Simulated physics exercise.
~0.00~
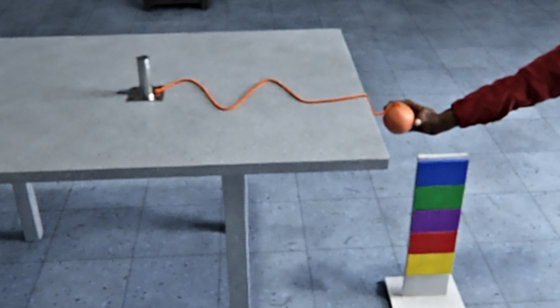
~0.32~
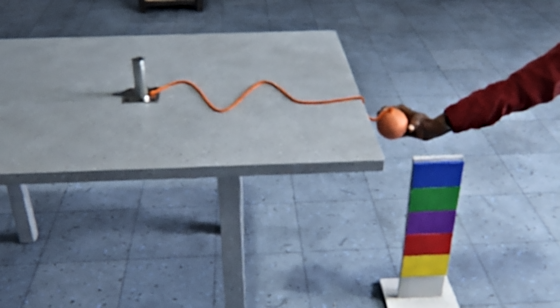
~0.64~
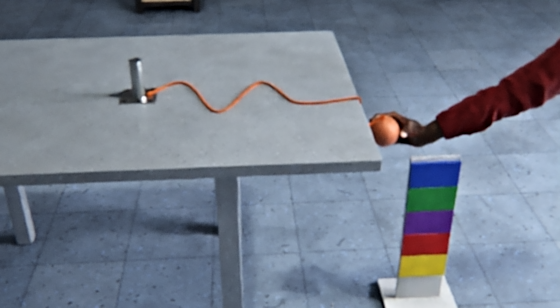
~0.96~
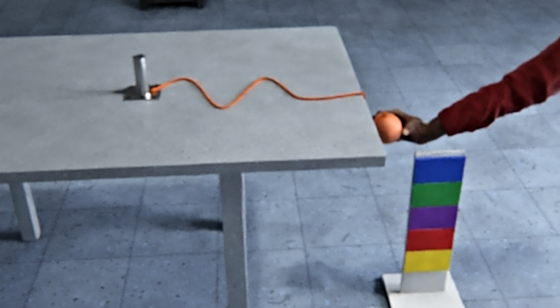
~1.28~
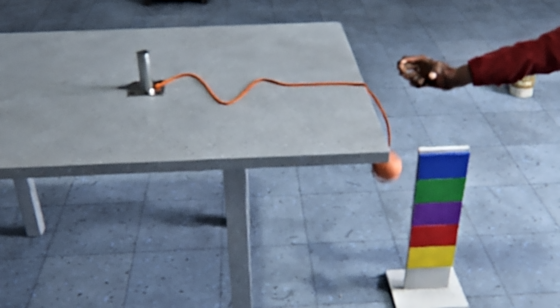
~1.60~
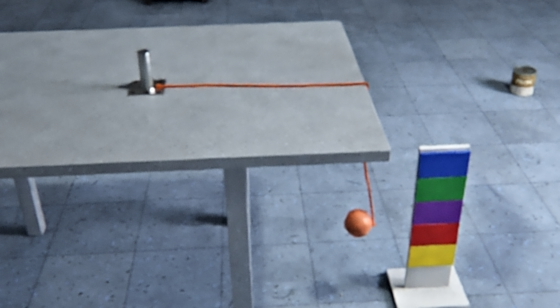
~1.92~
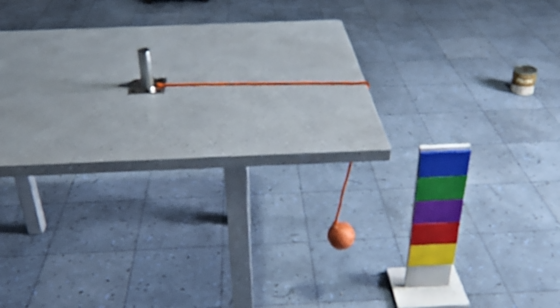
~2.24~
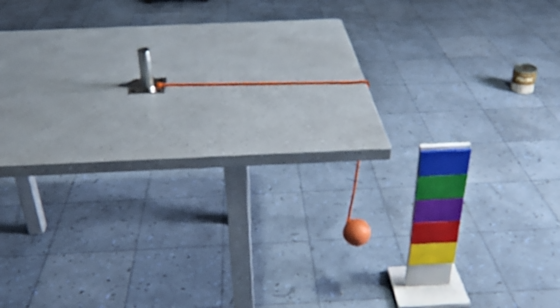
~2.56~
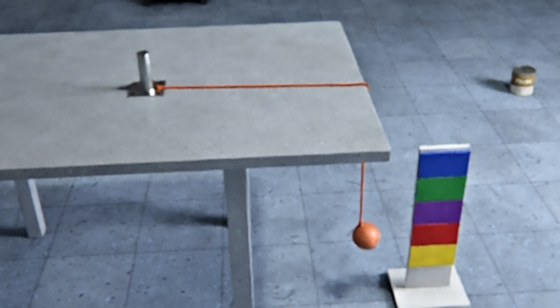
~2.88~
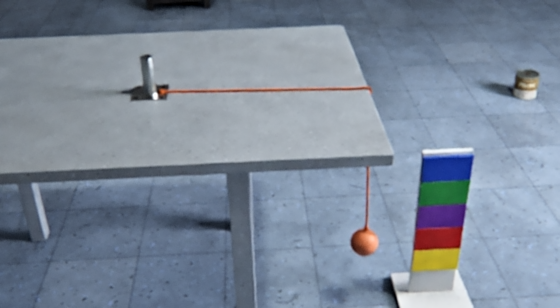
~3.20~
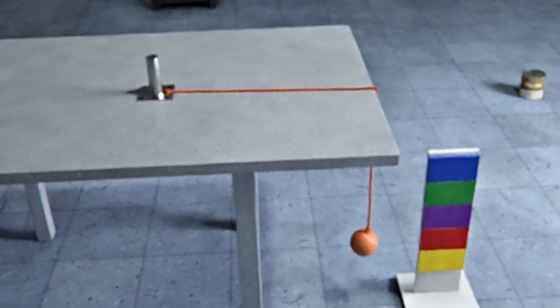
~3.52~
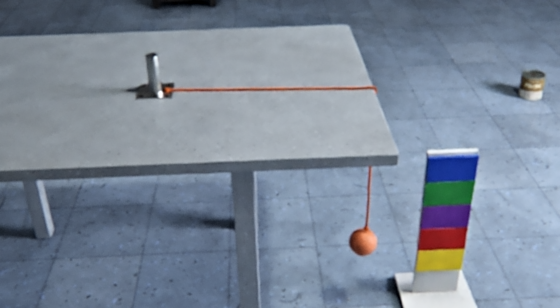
At a grey table, a hand let go of an orange ball tied by an orange cord to a metal post, and it dropped over the edge, swung a little, and ended up hanging level with the red band of a coloured scale.
